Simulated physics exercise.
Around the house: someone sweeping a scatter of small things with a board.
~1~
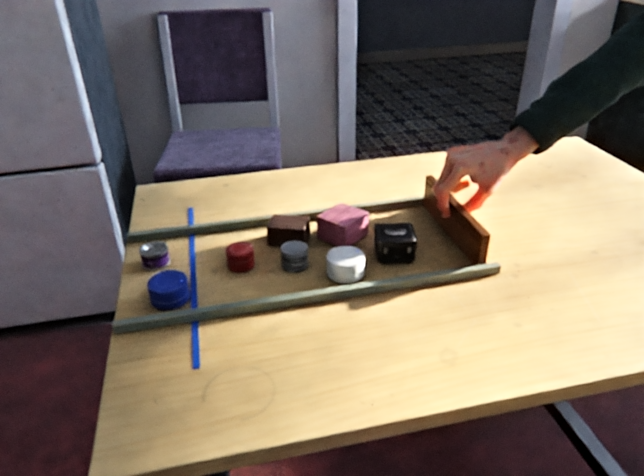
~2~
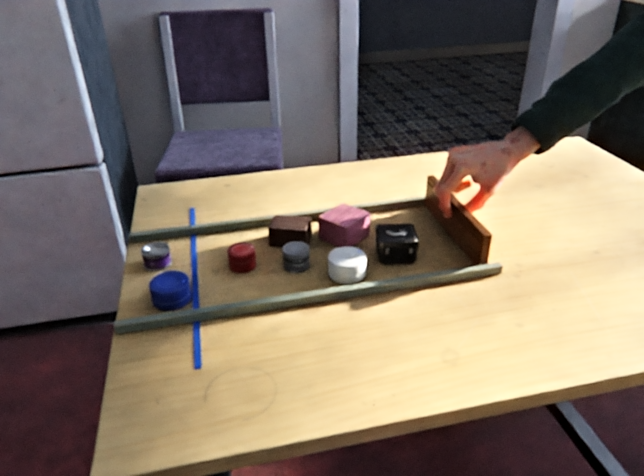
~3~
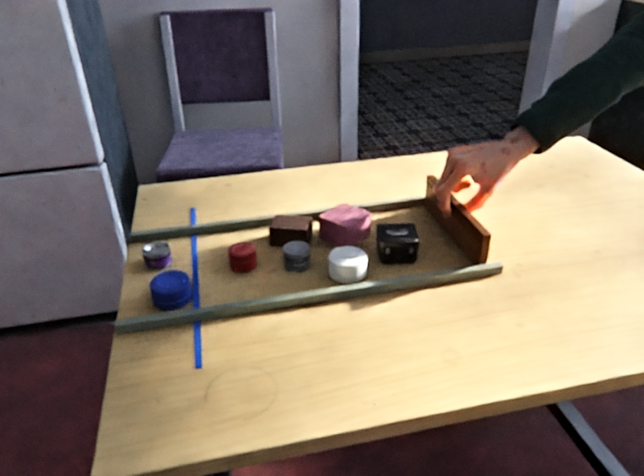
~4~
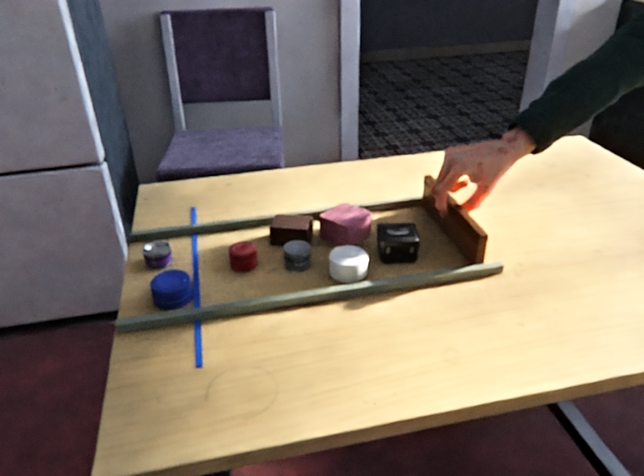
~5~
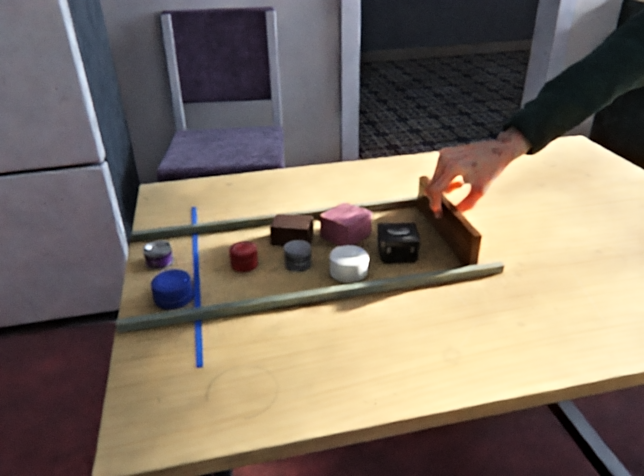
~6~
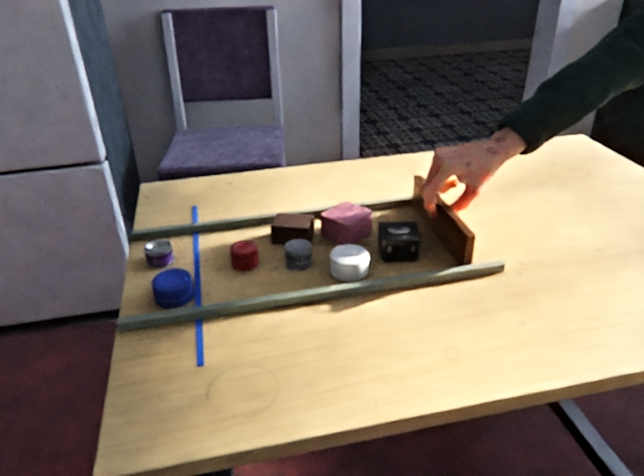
A hand slides a wooden board slightly left behind small blocks and lids on a table.
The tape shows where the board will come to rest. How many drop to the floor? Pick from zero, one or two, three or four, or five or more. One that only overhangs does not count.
As it turns out, the number that fall off is one or two.
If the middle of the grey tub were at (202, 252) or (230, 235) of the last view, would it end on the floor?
In that order, it survives; is lost.
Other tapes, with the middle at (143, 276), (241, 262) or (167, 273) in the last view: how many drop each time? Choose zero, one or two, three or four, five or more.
The falls would be five or over; no fall at all; five or over.
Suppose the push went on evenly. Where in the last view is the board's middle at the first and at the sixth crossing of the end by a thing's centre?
Its middle is around (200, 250) and later (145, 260).
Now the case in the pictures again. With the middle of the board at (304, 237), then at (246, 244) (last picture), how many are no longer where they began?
The counts are 6 and 7.
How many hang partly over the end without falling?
Overhanging: 2.
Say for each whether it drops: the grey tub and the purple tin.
The grey tub remains up, the purple tin is lost.
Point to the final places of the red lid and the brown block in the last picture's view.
Near (145, 263) and (135, 240).
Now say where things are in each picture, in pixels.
In the first frame, purple tin (155, 256); blue lid (169, 290); red lid (241, 257); board (453, 218); tape (193, 271).
In the second frame, blue lid (171, 290); pink block (344, 226).
In the third frame, red lid (243, 257); white lid (348, 264).
In the fourth frame, purple tin (158, 255); board (451, 218).
In the fifth frame, blue lid (172, 289); brown block (292, 230).
In the sixth frame, purple tin (159, 254); blue lid (173, 288); red lid (244, 255); board (440, 218); tape (197, 268).
Early on, none off yet; purple tin at rest near (159, 254); blue lid at rest near (173, 288); red lid at rest near (244, 255).
A while later, none off yet; purple tin at rest near (159, 254); blue lid at rest near (173, 288); red lid travelled about its own width near (228, 256).
Further along, none off yet; purple tin at rest near (159, 254); blue lid travelled about its own width near (148, 289); red lid travelled well along near (187, 258).
Finally, the number that fall off is one or two; lost, purple tin.
